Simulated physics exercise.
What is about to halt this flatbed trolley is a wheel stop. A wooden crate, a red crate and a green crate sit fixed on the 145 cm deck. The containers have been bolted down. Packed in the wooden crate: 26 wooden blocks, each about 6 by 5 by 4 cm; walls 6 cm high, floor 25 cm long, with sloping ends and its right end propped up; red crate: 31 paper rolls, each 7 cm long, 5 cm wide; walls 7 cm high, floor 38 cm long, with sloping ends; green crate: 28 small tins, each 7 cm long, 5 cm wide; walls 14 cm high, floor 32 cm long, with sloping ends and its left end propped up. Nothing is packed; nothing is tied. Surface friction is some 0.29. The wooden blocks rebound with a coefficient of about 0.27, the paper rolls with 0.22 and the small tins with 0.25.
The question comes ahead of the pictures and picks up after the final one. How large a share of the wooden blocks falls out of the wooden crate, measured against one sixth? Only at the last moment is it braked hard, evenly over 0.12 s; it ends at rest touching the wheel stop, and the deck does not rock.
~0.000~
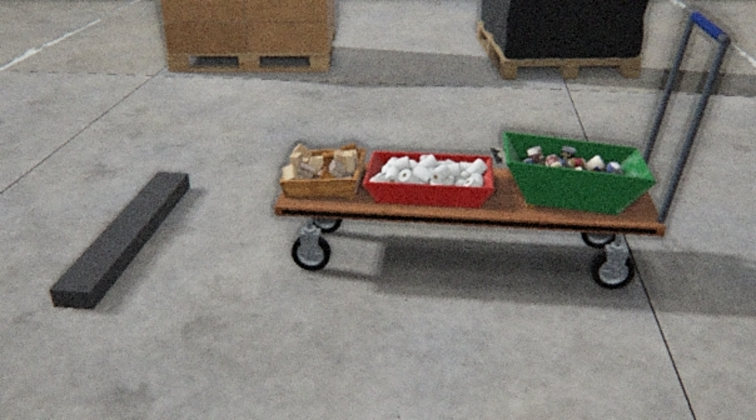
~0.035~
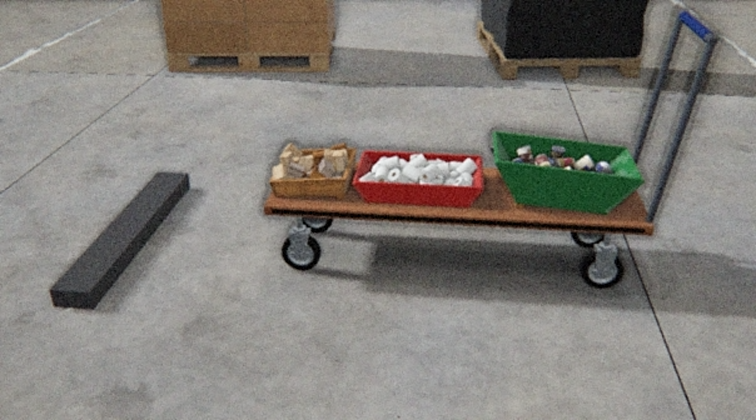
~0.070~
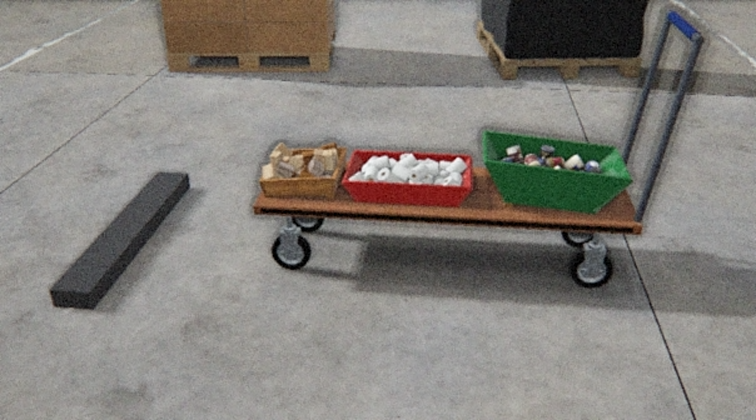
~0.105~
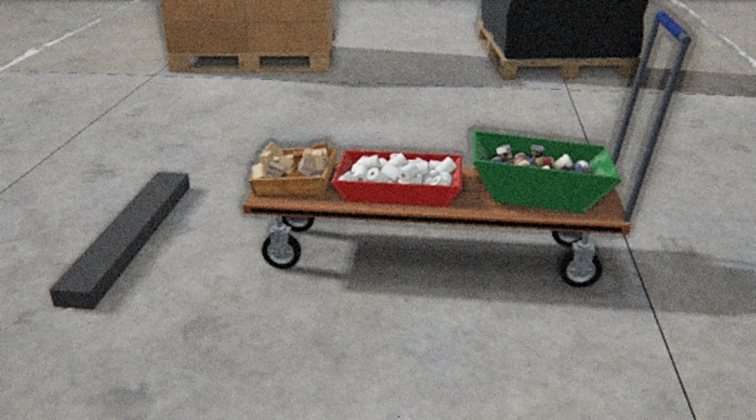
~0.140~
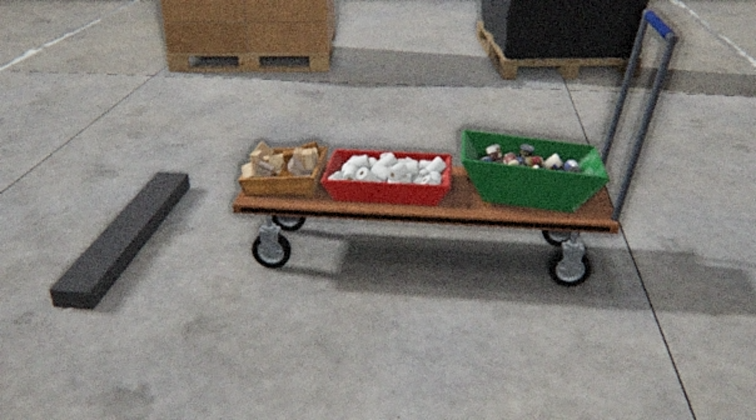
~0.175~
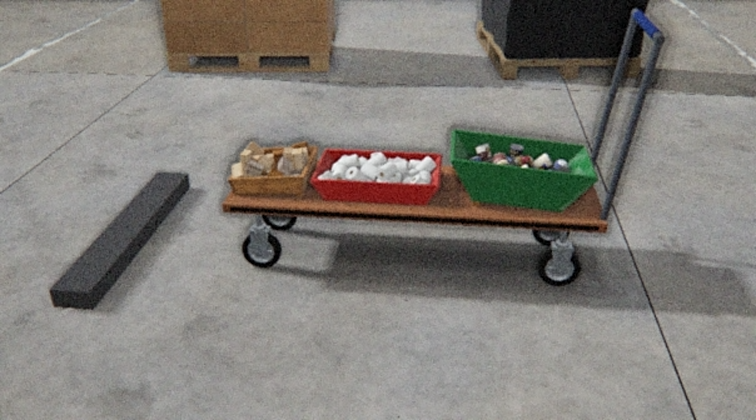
Out of the wooden crate falls less than a sixth of the wooden blocks.
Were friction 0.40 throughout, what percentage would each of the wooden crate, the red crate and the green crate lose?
You'd see wooden crate shed 0 percent, red crate shed 0 percent, and green crate shed 0 percent.
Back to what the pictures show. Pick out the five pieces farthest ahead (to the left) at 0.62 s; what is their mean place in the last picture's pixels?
The leading five average out near (136, 157).
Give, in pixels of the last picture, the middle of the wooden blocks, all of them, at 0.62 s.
Around (161, 162).
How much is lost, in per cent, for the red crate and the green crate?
Loss: Red crate 0 per cent, green crate 0 per cent.
After 0.52 s, the brake bites.
After 0.62 s, wooden crate 26 in, 0 out, red crate 31 in, 0 out and green crate 28 in, 0 out.
After 0.74 s, wooden crate 25 in, 1 out, red crate 31 in, 0 out and green crate 28 in, 0 out.
After 0.97 s, wooden crate 24 in, 2 out, red crate 31 in, 0 out and green crate 28 in, 0 out.
Outcome (at 1.48 s), wooden crate 24 in, 2 out, red crate 31 in, 0 out and green crate 28 in, 0 out. Asked share, 2 of 26, 8 per cent.
